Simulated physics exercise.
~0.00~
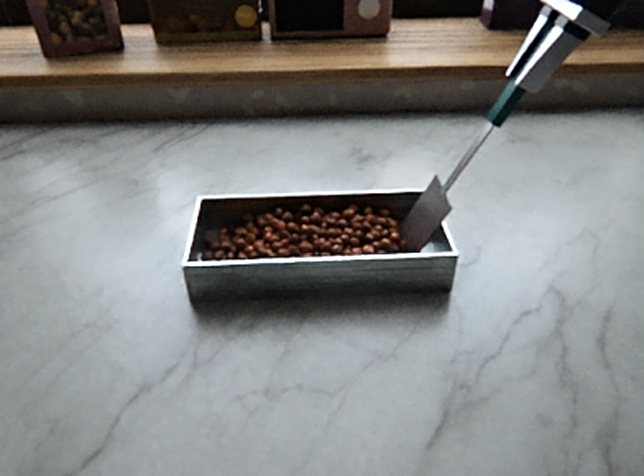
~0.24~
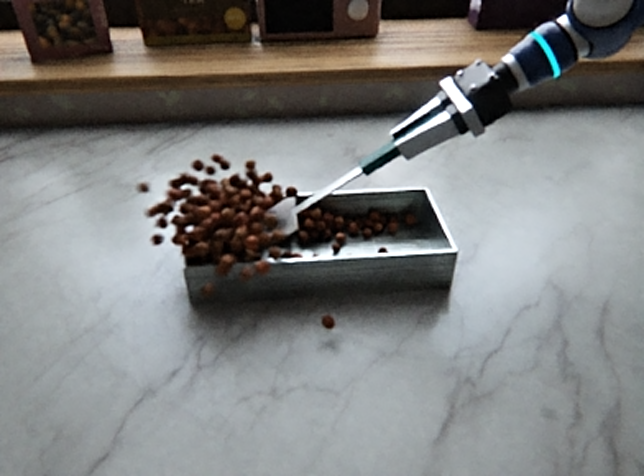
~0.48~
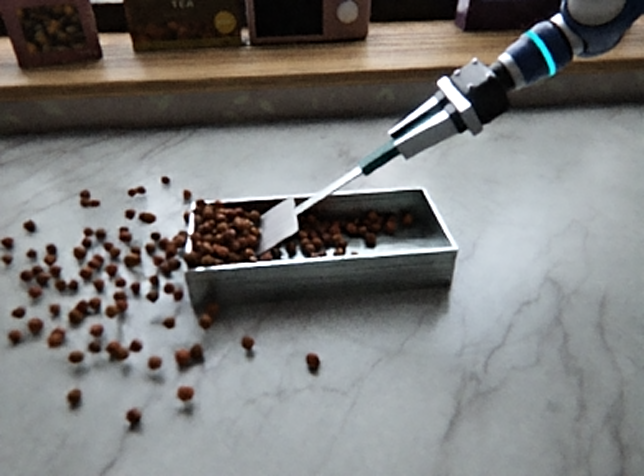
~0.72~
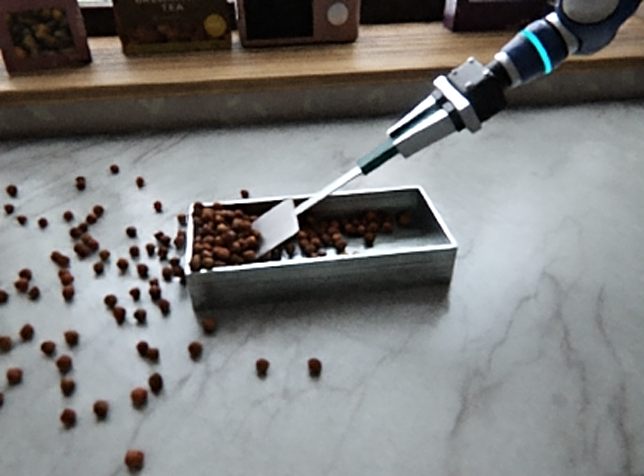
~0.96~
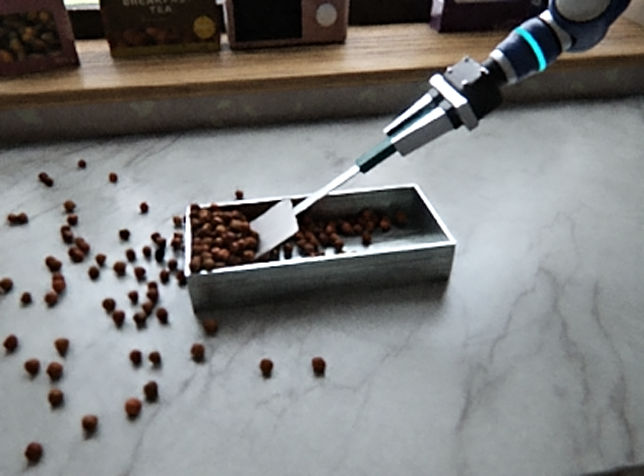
A robot arm holds a small paddle at the right end of a metal tin, where a heap of brown hazelnuts lies on a grey marbled surface. The paddle sweeps left through the nuts, tilting as it goes, and piles them up at the tin's left end. A dense cluster bursts up and over the rim, and the nuts scatter across the surface to the left and toward the viewer. The paddle then stays in the tin while the spilled nuts spread out. At the end, many nuts lie strewn outside, but most remain in the tin, heaped left of the blade.
